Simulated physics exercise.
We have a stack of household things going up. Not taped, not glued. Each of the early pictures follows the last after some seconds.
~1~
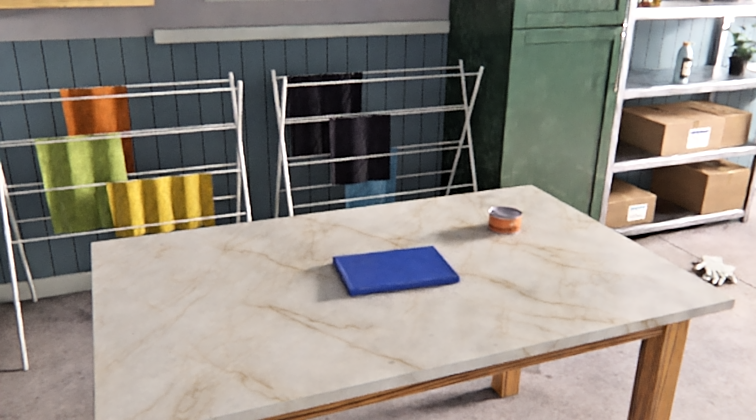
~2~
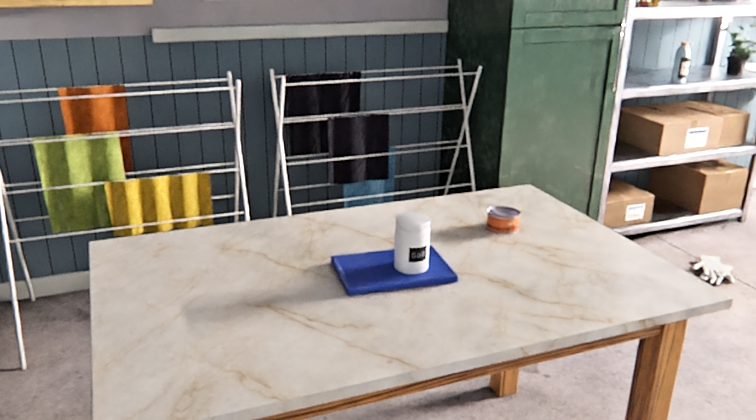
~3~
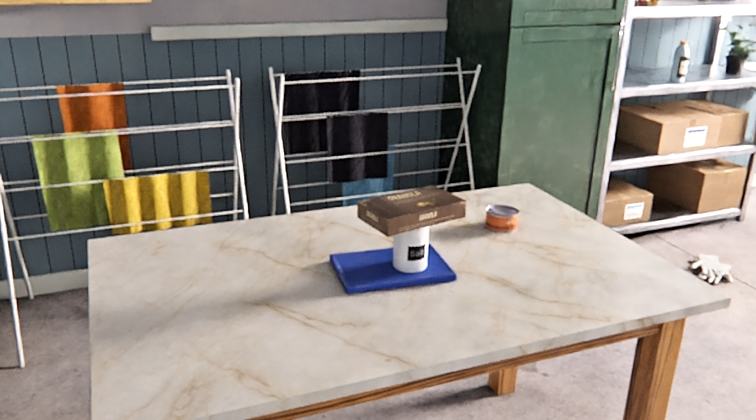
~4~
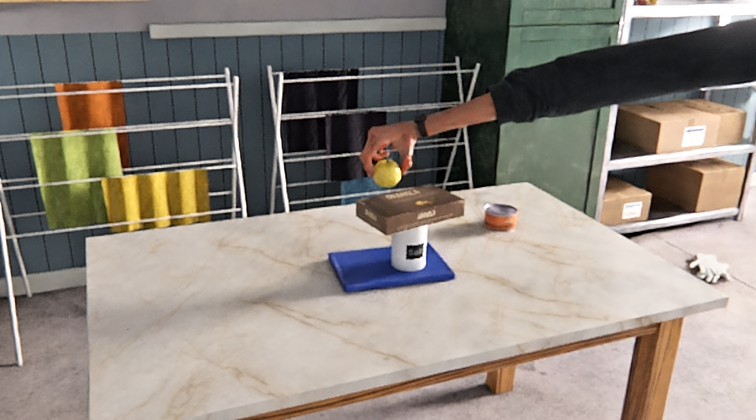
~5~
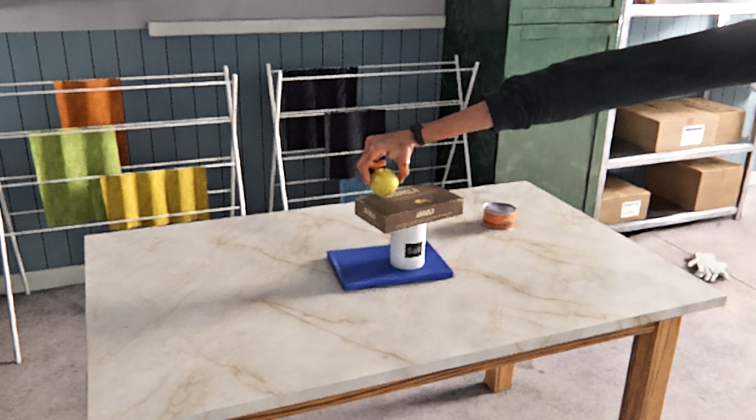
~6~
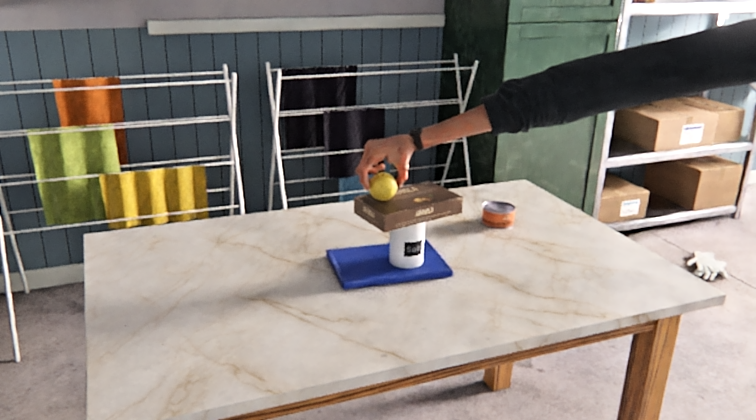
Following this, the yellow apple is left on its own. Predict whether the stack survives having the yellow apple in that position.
Prediction: It survives.
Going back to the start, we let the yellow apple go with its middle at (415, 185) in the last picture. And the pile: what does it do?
Well, it is fine after that.
Then, 0.20 s past the last view, nothing moves.
Then, 0.30 s past the last view, yellow apple resting near (383, 187).
Finally, all 5 still in place. Final places as the last picture's camera would see them, yellow apple near (383, 187). The pile stays up.
